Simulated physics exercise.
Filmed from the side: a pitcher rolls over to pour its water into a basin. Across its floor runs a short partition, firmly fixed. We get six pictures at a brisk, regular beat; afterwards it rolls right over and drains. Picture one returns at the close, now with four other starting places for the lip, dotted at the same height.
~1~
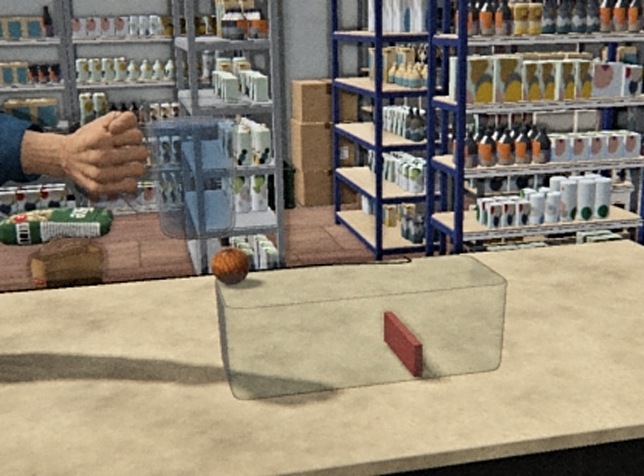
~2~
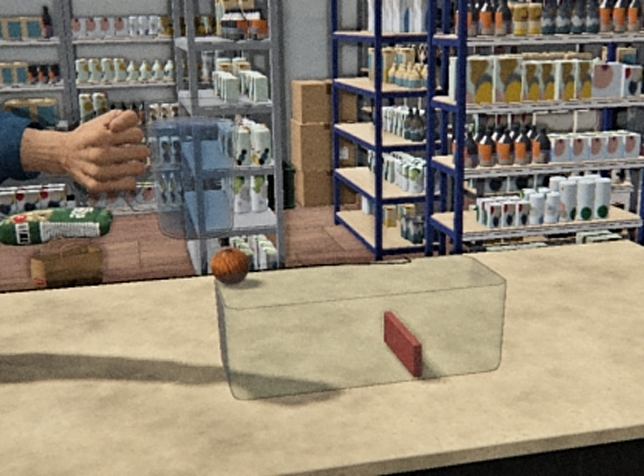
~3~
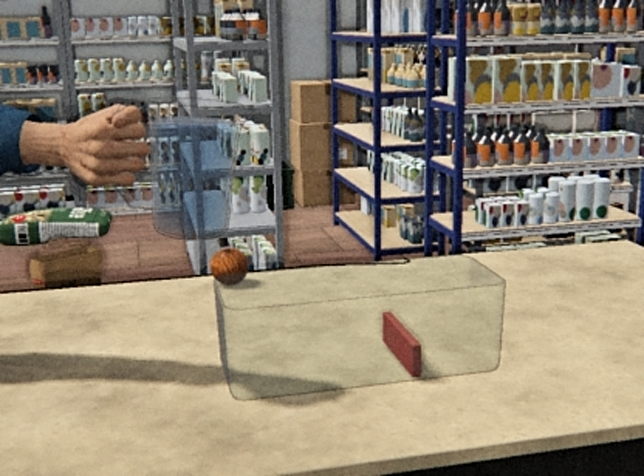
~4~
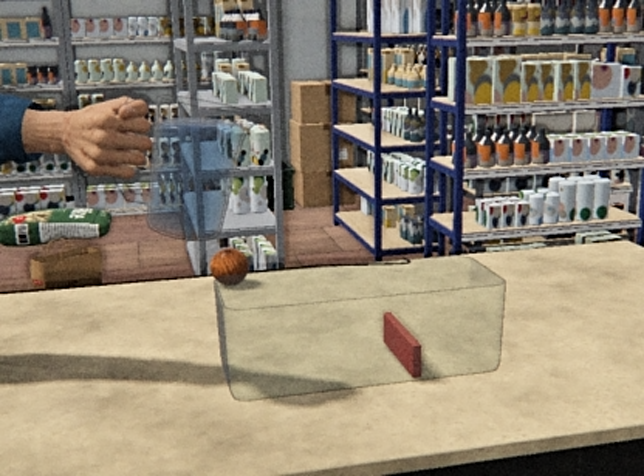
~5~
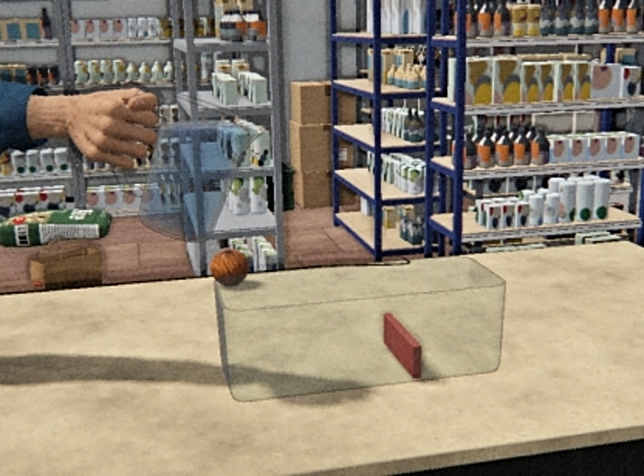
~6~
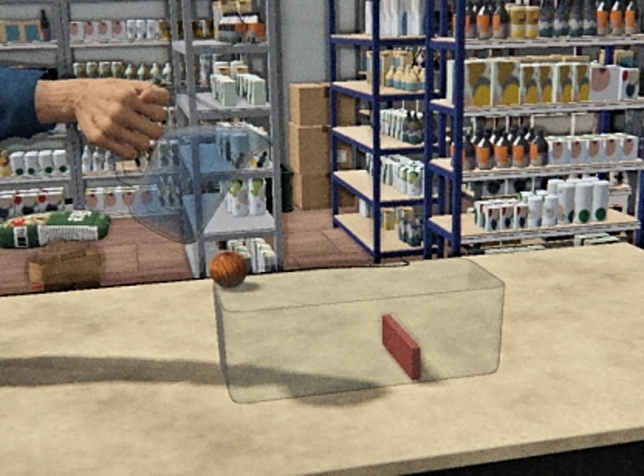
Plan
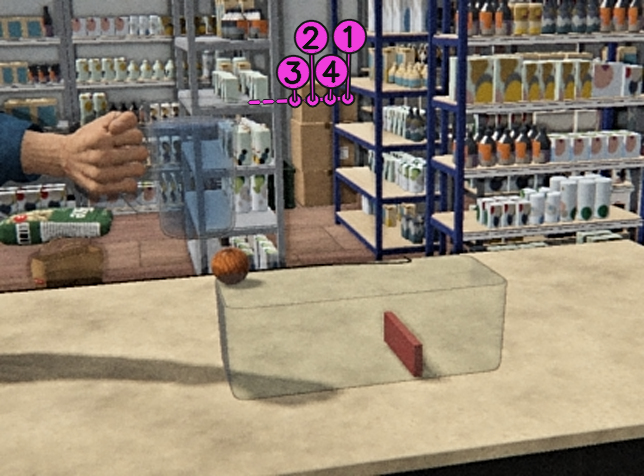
Clear pitcher gripped by a hand tilting gradually to the right above a transparent basin with a short red partition inside.
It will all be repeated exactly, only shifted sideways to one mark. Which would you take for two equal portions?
Best: 4.
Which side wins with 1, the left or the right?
The right one.
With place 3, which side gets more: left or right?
The left one.
In magenta, 1 at (347, 98); 2 at (312, 99); 3 at (294, 100); 4 at (330, 99).
With 1, about 23 % ends left of the wall and 76 % right of it.
With 2, about 82 % ends left of the wall and 13 % right of it; 5 % is lost outside.
With 3, about 92 % ends left of the wall and 4 % right of it; 3 % is lost outside.
With 4, about 49 % ends left of the wall and 50 % right of it.
